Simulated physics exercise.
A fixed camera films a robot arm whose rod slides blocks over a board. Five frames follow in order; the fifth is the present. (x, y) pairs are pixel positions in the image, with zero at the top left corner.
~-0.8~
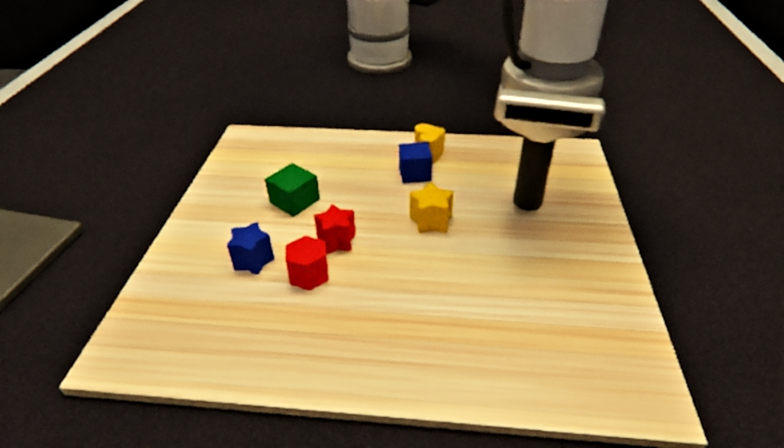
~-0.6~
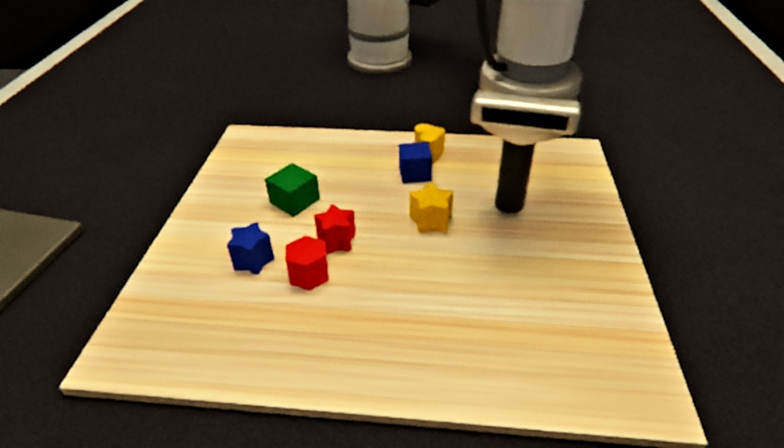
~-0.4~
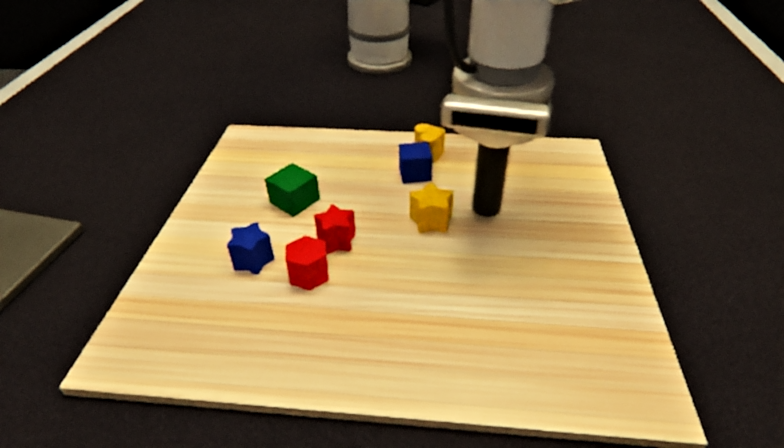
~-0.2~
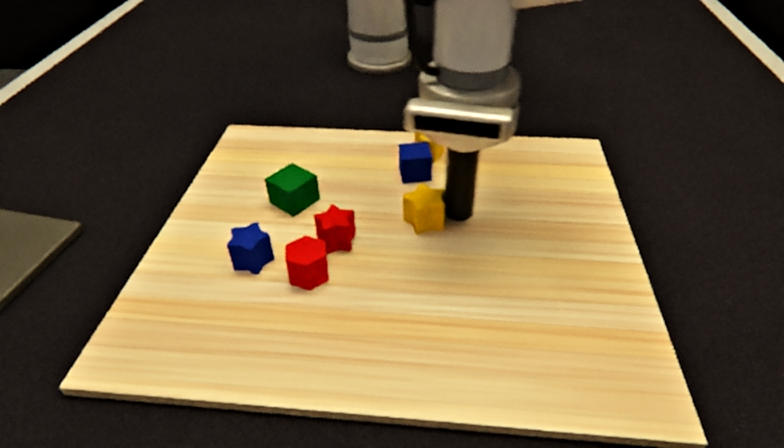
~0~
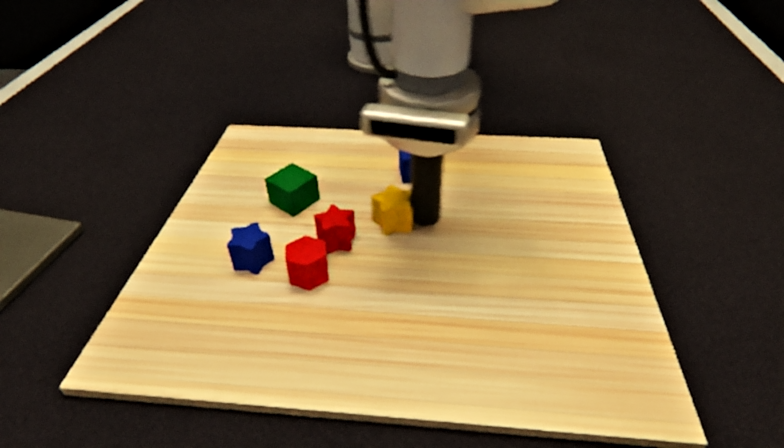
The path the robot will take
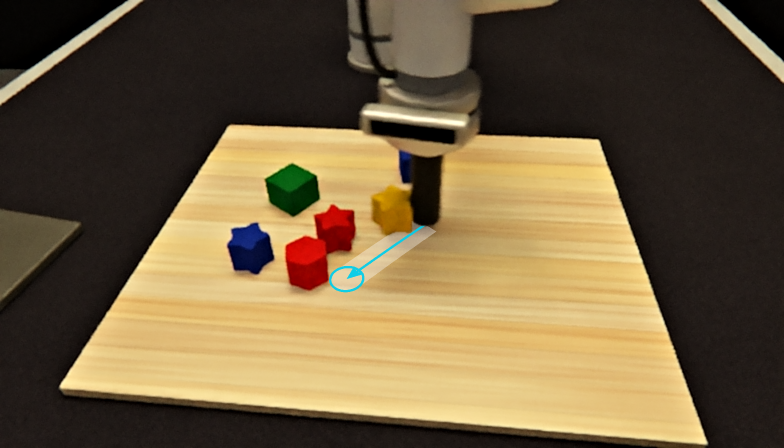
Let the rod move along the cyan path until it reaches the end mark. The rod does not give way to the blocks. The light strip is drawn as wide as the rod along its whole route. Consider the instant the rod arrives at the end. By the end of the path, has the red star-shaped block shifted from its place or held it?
Still in place.
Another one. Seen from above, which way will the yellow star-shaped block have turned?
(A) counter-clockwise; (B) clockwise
(B)
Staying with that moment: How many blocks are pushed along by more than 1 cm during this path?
My forecast: 1.
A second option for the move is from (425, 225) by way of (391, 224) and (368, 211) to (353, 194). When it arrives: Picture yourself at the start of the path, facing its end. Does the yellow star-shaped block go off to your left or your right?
My prediction: Leftwards.
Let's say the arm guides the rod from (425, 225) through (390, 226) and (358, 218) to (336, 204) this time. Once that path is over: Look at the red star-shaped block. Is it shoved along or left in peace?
The red star-shaped block is moved.
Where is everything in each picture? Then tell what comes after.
In the first picture, rod tip (527, 202); block tops, red star-shaped block (334, 216); yellow star-shaped block (432, 196).
In the second picture, rod (509, 205); blocks unchanged.
In the third picture, rod (486, 208); blocks unchanged.
In the fourth picture, rod (458, 212); yellow star-shaped block (426, 196).
In the fifth picture, rod (425, 217); red star-shaped block (334, 216); yellow star-shaped block (394, 197).
Path on the board, from (425, 225) directly to (347, 279).
On the path given first. One third of the way, rod (400, 234); yellow star-shaped block (380, 200), turned 40° clockwise.
Two thirds of the way, rod (373, 252); yellow star-shaped block (379, 200), turned 45° clockwise.
At the end, rod (346, 271); red star-shaped block in place; yellow star-shaped block (379, 200), turned 45° clockwise.
